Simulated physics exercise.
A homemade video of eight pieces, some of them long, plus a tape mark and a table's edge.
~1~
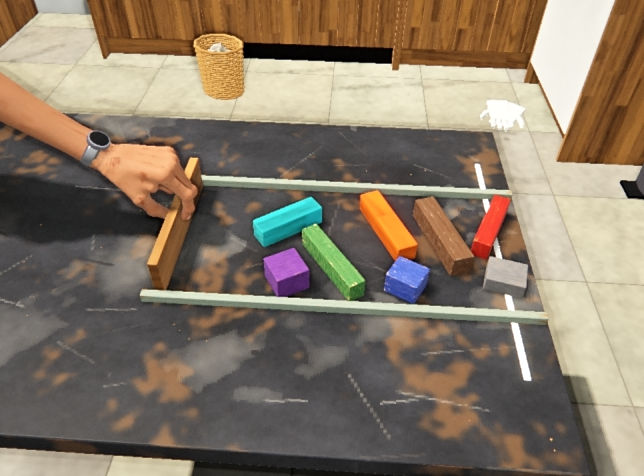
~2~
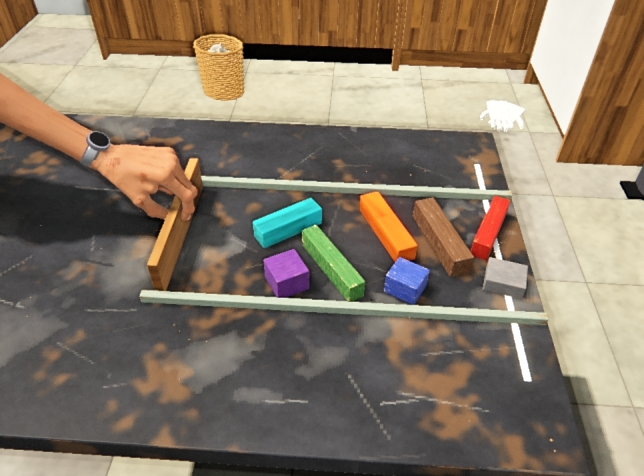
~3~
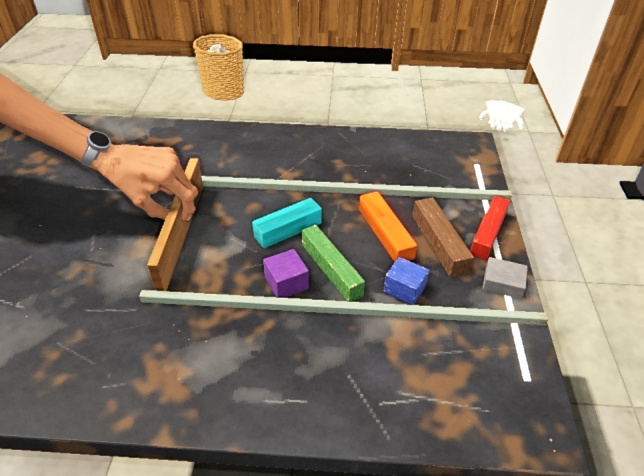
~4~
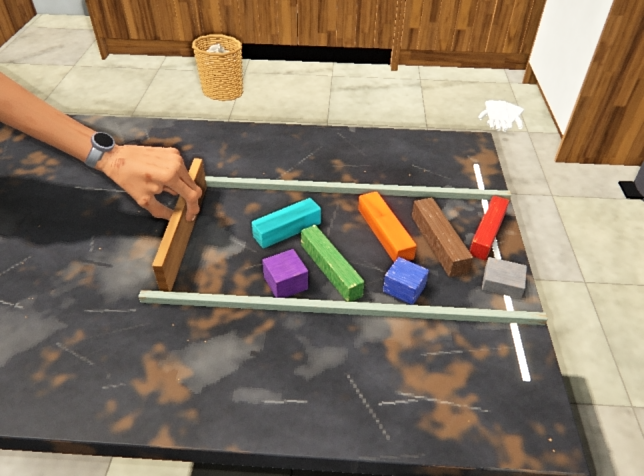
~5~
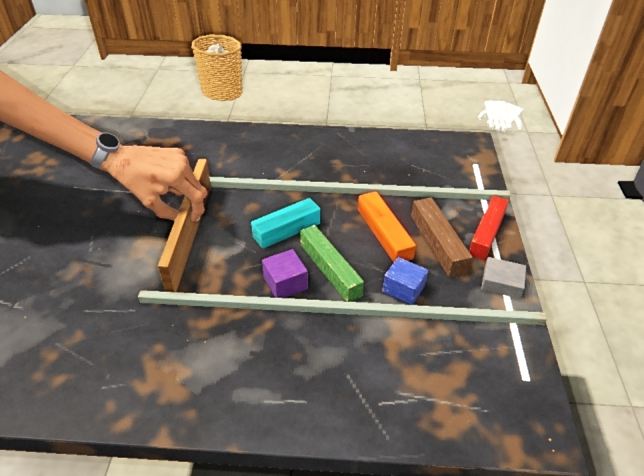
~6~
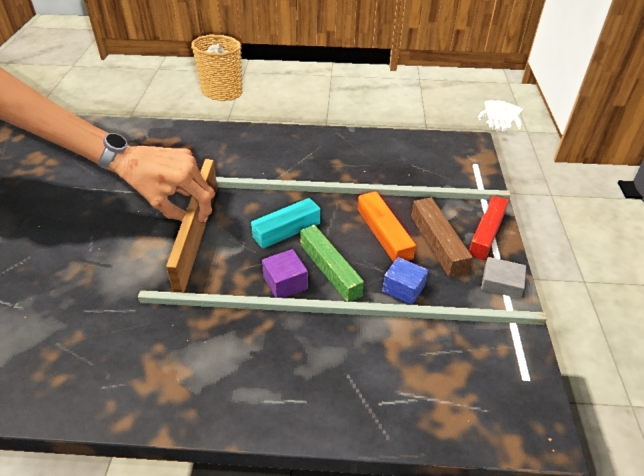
A hand wearing a watch held a wooden board upright on a dark tabletop, then slid it slightly right between two pale rails, while the eight colored blocks ahead of it stayed still.
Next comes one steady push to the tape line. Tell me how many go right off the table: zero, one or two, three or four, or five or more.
Five or more go right off.
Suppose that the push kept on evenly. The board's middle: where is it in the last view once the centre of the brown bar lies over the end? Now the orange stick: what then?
First one: Around (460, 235). Other one: Around (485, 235).
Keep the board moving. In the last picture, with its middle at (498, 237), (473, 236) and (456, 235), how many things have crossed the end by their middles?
Respectively, 6, 4 and 2.
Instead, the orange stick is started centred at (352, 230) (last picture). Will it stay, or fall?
I reckon the orange stick drops away.
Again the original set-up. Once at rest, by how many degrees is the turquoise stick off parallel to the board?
Roughly 0° out of line.
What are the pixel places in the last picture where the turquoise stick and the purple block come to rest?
The one named first is at (502, 221), the next at (528, 294).
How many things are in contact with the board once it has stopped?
Contact count: 2.
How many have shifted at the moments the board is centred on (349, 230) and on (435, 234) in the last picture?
The number moved is 5 and then 8.
Soon after, none off yet; grey block at rest near (504, 278); red bar at rest near (489, 227); brown bar at rest near (440, 236).
Then, none off yet; grey block moving near (510, 279); red bar moving near (496, 226); brown bar moved a little near (465, 233).
At rest, the number that fall off is five or more; fallen, green bar, orange stick, blue block, brown bar, red bar and grey block.
